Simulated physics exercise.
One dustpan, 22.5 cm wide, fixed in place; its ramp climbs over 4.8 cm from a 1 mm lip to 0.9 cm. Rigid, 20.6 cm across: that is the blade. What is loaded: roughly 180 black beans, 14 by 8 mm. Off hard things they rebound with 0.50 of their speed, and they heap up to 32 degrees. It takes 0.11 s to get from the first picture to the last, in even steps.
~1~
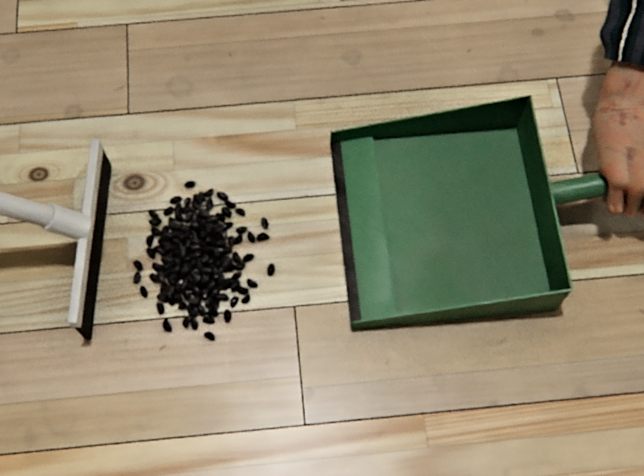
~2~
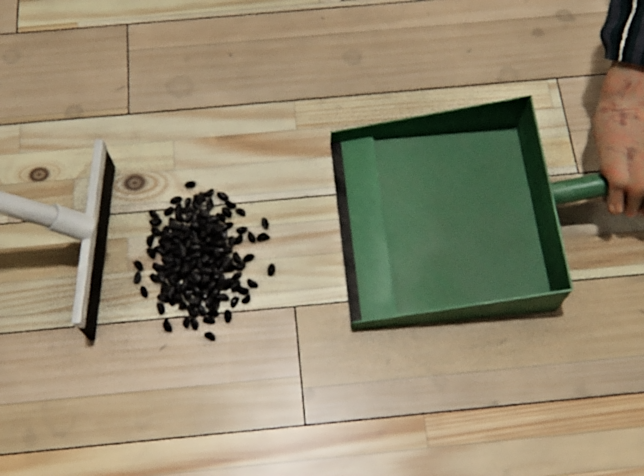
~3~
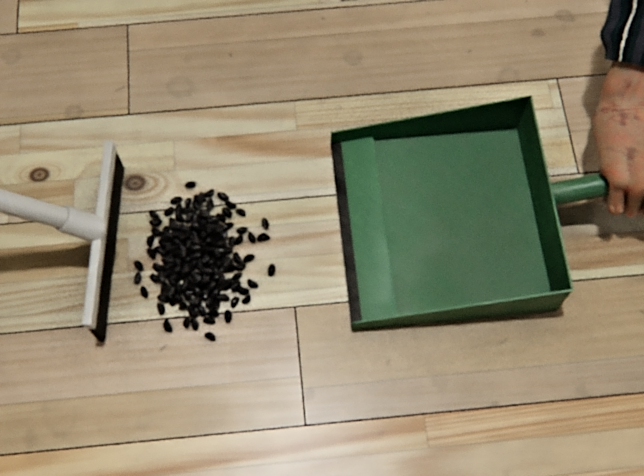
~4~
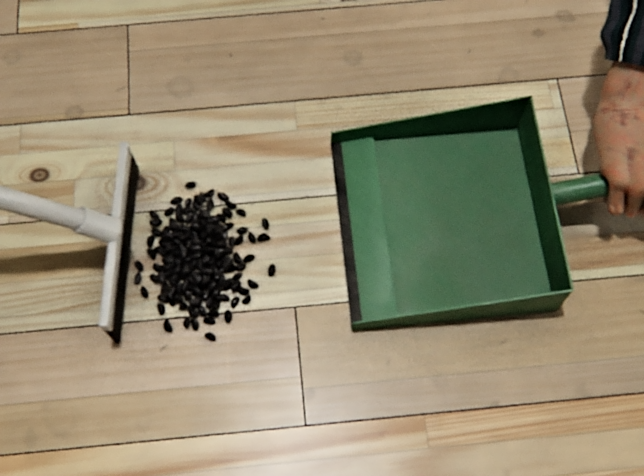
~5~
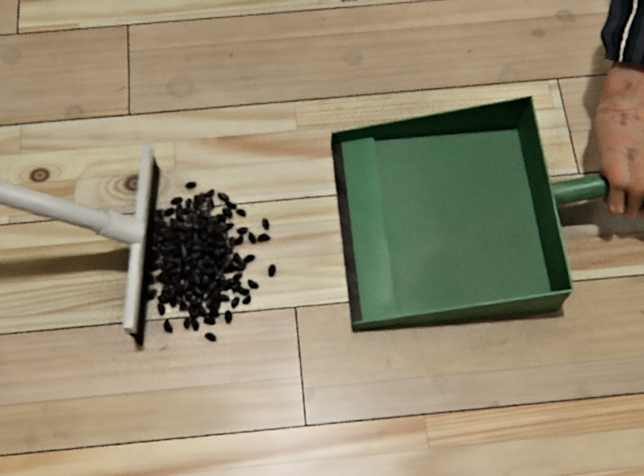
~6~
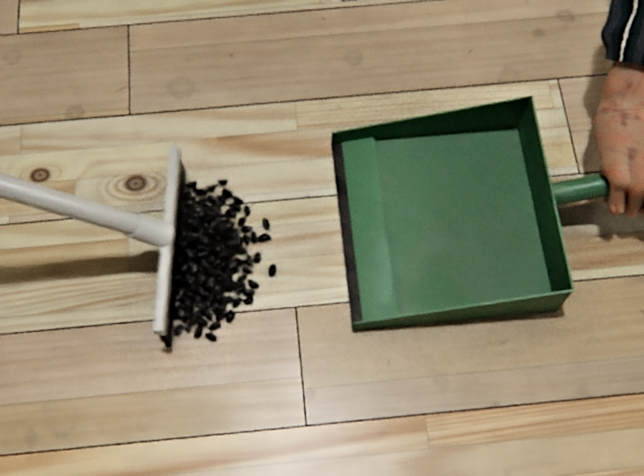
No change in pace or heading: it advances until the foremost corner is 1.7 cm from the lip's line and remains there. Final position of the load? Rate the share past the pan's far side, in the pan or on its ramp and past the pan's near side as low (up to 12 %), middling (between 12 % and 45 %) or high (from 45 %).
Shares - far side: Low; pan: High; near side: Middling.
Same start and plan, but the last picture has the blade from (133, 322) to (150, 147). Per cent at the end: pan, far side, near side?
Pan: 55, far side: 5, near side: 15.
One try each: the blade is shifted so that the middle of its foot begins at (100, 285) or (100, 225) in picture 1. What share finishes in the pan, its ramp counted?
Around 65 percent, then around 65 percent.
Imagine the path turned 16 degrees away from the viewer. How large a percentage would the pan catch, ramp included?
Pan plus ramp: Some 70 %.
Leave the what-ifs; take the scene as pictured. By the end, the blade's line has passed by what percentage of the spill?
Near 0 percent, give or take.
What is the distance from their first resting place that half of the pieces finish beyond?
I'd say near 28 cm.
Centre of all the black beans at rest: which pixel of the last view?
(440, 266).
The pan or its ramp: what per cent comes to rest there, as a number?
Around 65 in a hundred.
Then, 0.08 s after the last picture, middle of the blade 9 cm from the lip; 0 % over the lip, far side 0 %, near side 10 %.
Then, 0.13 s after the last picture, middle of the blade 4 cm from the lip; 15 % over the lip, far side 5 %, near side 15 %.
Then, 0.32 s after the last picture, middle of the blade 3 cm from the lip; 70 % over the lip, far side 5 %, near side 15 %.
In the end, far side 5 %, pan 65 %, near side 15 %, in front of the lip or behind the blade 15 %.
